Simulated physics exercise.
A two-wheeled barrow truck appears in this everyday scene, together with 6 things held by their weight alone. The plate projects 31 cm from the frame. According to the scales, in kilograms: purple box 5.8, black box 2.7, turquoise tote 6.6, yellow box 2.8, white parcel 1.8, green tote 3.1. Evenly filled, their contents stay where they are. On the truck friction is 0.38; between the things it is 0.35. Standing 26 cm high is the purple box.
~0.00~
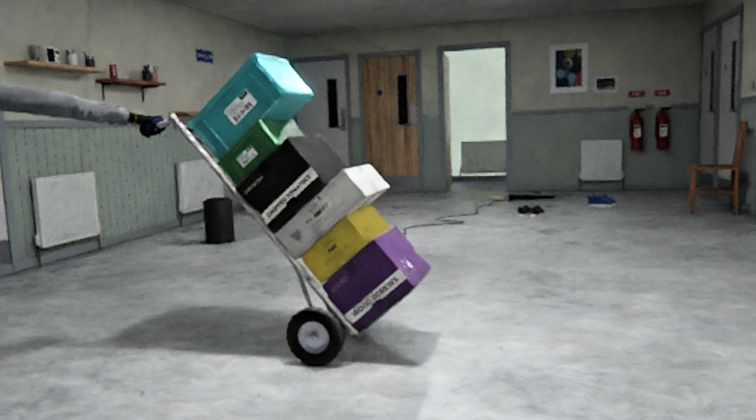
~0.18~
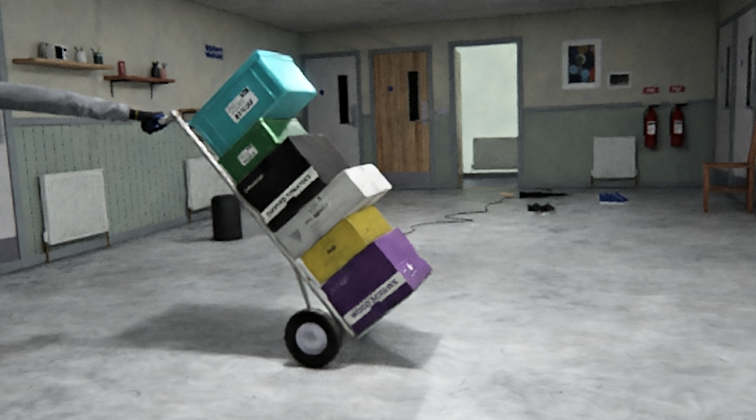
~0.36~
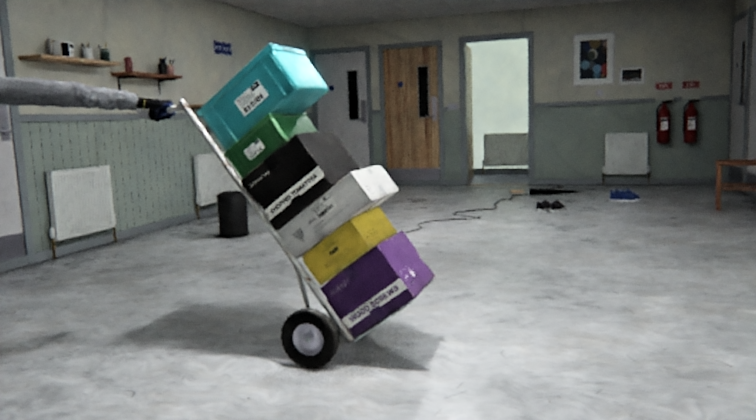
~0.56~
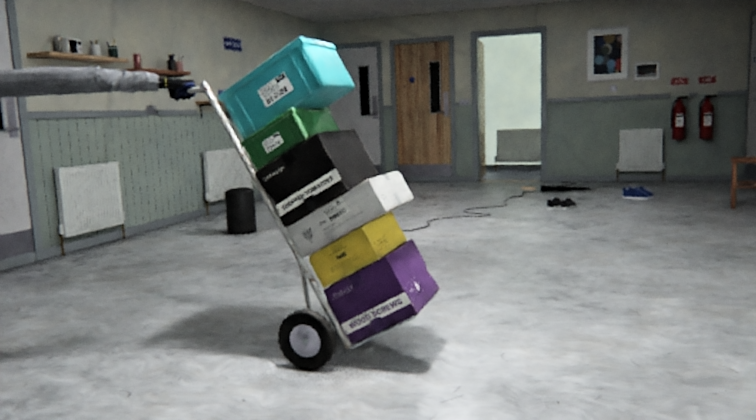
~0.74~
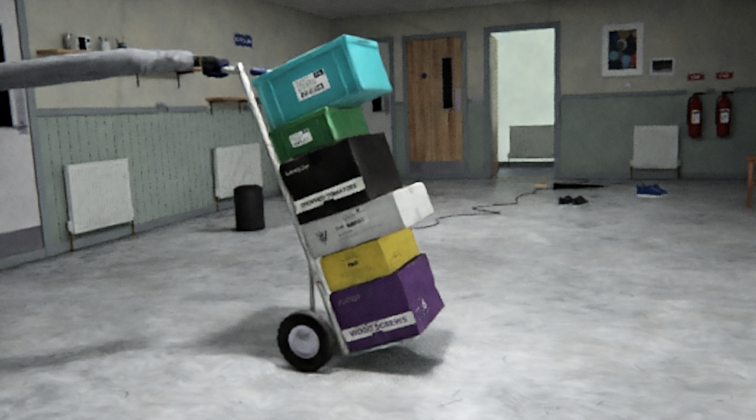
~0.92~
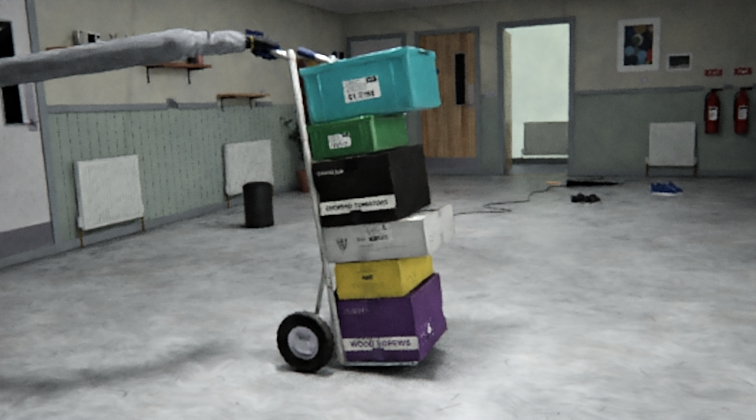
A two-wheeled hand truck stacked with six boxes, purple at the bottom and turquoise on top, starts tilted well back toward the left, gripped by a gloved hand. The outstretched arm pushes the handle up and to the right, swinging the stack steadily to nearly upright above its wheels.
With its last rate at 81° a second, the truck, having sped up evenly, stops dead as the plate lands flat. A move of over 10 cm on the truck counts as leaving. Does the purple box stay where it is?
Yes.
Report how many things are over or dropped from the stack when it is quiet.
It comes to 4.
After 1.22 s, truck upright; turquoise tote tipped 17° from how it sat; green tote tipped 17° from how it sat; black box tipped 17° from how it sat.
After 1.52 s, truck upright; turquoise tote and green tote now dropped from the stack; black box tipped 49° from how it sat; white parcel tipped 49° from how it sat.
After 1.72 s, truck upright; black box and white parcel now dropped from the stack; yellow box slid 2 cm.
After 1.92 s, truck upright; yellow box slid 2 cm.
At rest (2.8 s), dropped from the stack, black box, turquoise tote, white parcel and green tote; the other 2 in place, give or take 10 cm. In the last view, purple box near (396, 324).
